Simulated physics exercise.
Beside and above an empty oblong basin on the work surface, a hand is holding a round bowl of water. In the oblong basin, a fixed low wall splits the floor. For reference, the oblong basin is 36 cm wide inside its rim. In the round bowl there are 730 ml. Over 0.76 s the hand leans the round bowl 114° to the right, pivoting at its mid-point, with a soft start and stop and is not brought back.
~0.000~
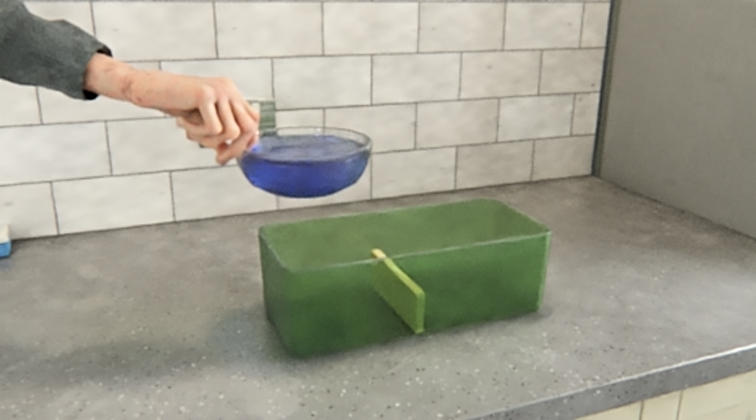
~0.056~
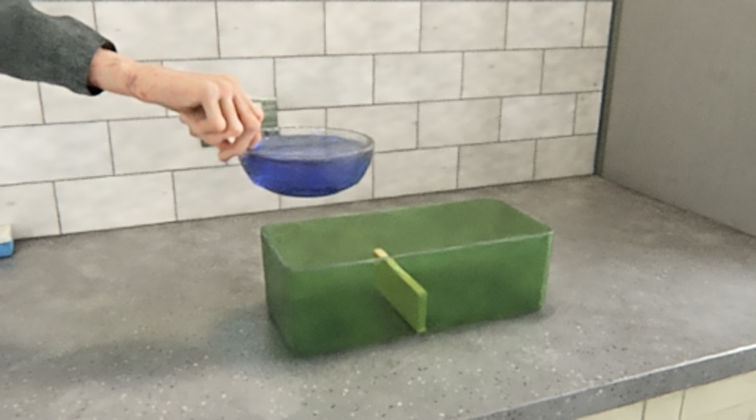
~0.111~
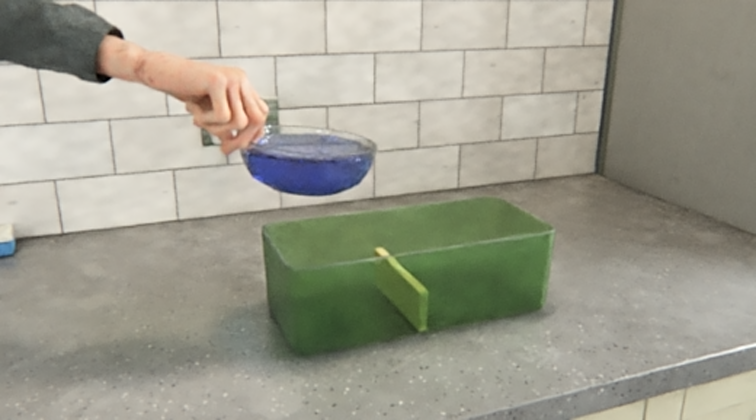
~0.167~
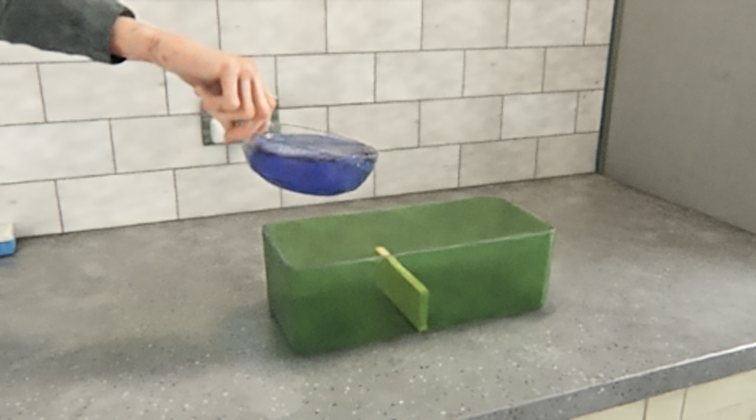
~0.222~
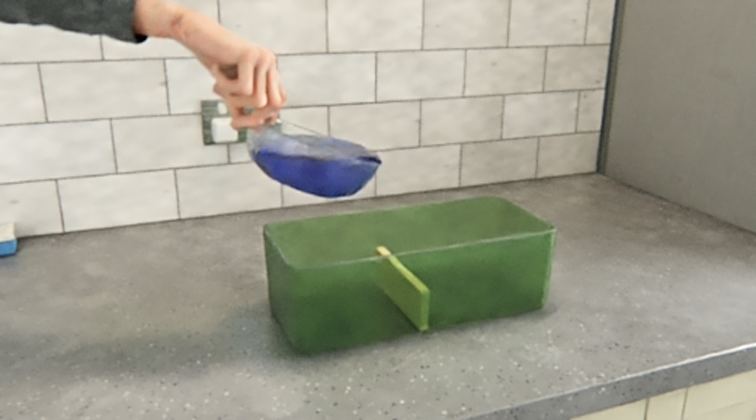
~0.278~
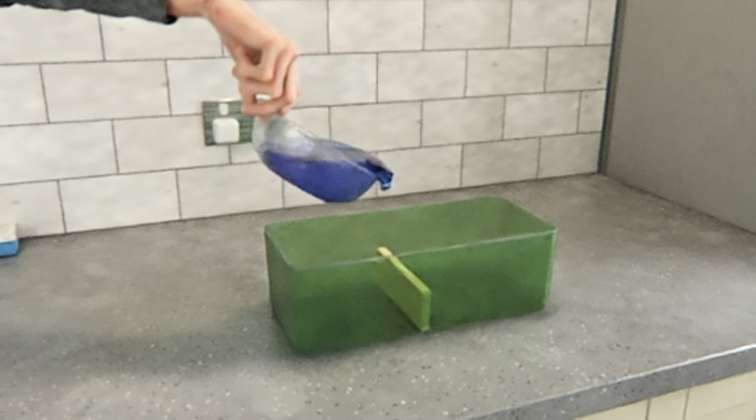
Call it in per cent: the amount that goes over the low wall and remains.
I would put it at about 48 per cent.
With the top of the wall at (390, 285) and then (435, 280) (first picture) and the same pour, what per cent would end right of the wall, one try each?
Roughly 65 per cent, then 25 per cent.
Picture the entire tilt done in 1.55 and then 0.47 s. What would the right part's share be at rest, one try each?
Around 65 per cent first, around 20 per cent next.
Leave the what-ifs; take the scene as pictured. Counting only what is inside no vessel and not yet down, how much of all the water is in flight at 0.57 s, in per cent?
Some 8 per cent, I reckon.
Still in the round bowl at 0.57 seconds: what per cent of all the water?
Still held: Roughly 4 % of the total.
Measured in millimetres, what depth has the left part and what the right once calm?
I'd expect close to 14 mm on the left and close to 12 mm on the right.
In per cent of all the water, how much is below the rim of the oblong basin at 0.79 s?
About 96 %.
Then, 0.57 s in, the tilt is 98° and 4 per cent is still to pour, 41 is left of the wall and 47 right of it.
Then, 0.79 s in, the tilt is 114° and 0 per cent is still to pour, 49 is left of the wall and 46 right of it.
Then, 1.01 s in, the tilt is 114° and 0 per cent is still to pour, 50 is left of the wall and 47 right of it.
Then, 1.26 s in, the tilt is 114° and 0 per cent is still to pour, 50 is left of the wall and 47 right of it.
Finally, 50 per cent lies left of the wall, 48 right of it and 2 outside.
